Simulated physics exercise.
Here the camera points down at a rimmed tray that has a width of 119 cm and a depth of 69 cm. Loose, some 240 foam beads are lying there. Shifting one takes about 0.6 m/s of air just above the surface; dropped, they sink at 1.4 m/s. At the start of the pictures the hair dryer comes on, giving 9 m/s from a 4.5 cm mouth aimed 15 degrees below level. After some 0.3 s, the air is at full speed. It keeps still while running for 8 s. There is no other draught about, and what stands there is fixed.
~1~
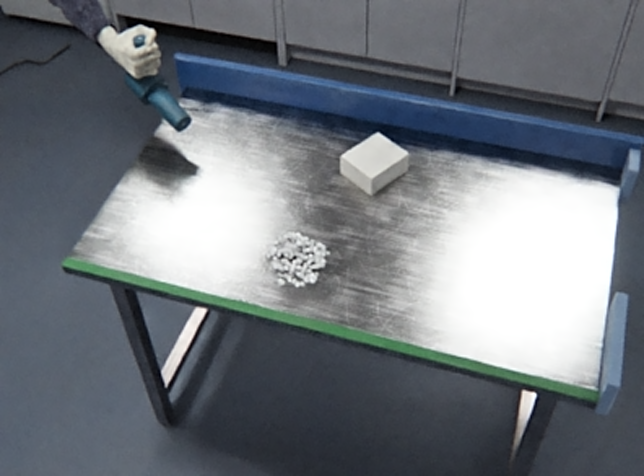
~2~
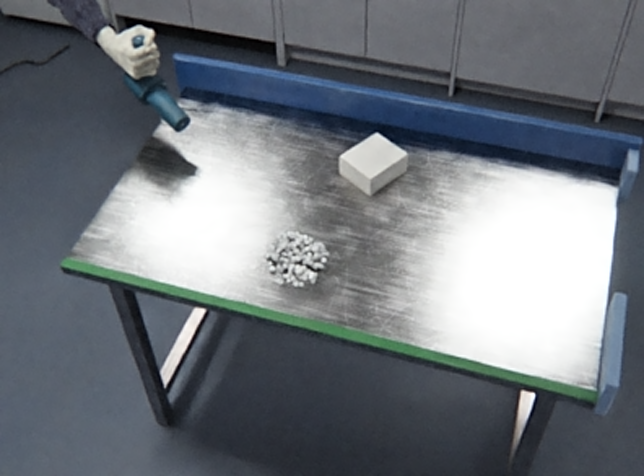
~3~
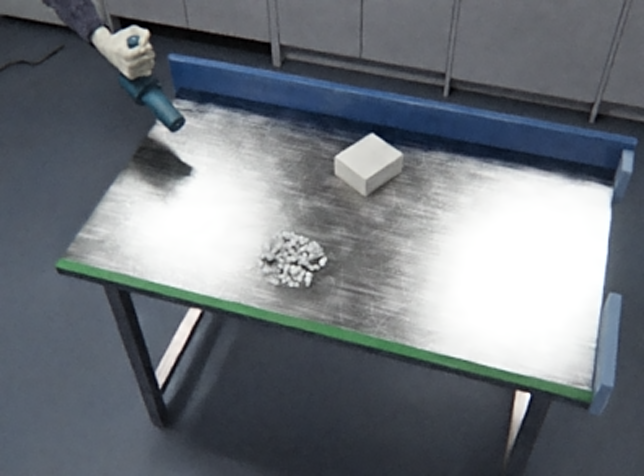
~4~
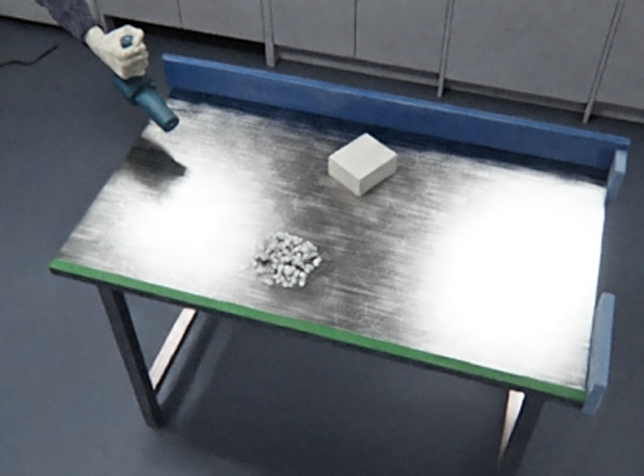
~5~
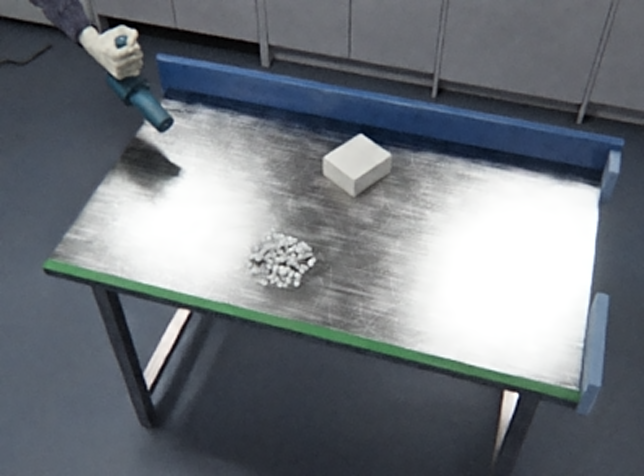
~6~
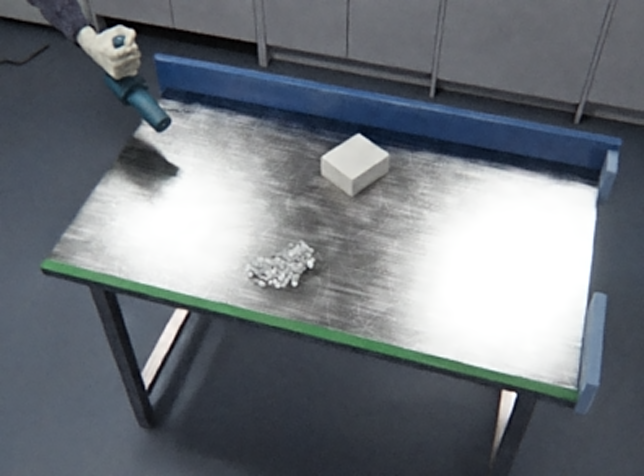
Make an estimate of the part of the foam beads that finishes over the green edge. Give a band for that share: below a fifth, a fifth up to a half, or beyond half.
It's the bigger part.
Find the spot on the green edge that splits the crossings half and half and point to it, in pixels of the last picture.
Midpoint of crossings, approx. (337, 342).
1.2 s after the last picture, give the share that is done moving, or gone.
It comes to some 100 per cent.
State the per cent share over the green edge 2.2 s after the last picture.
I'd say somewhere near 100 %.
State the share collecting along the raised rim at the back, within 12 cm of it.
I'd put it at about 0 percent.
Then, 1.2 s after the last picture the count stands so, 100 % are over the green edge.
Then, 2.2 s after the last picture the count stands so, 100 % are over the green edge.
Then, 4.1 s after the last picture the count stands so, 100 % are over the green edge.
Then, 7.7 s after the last picture, at the end, 100 % are over the green edge.
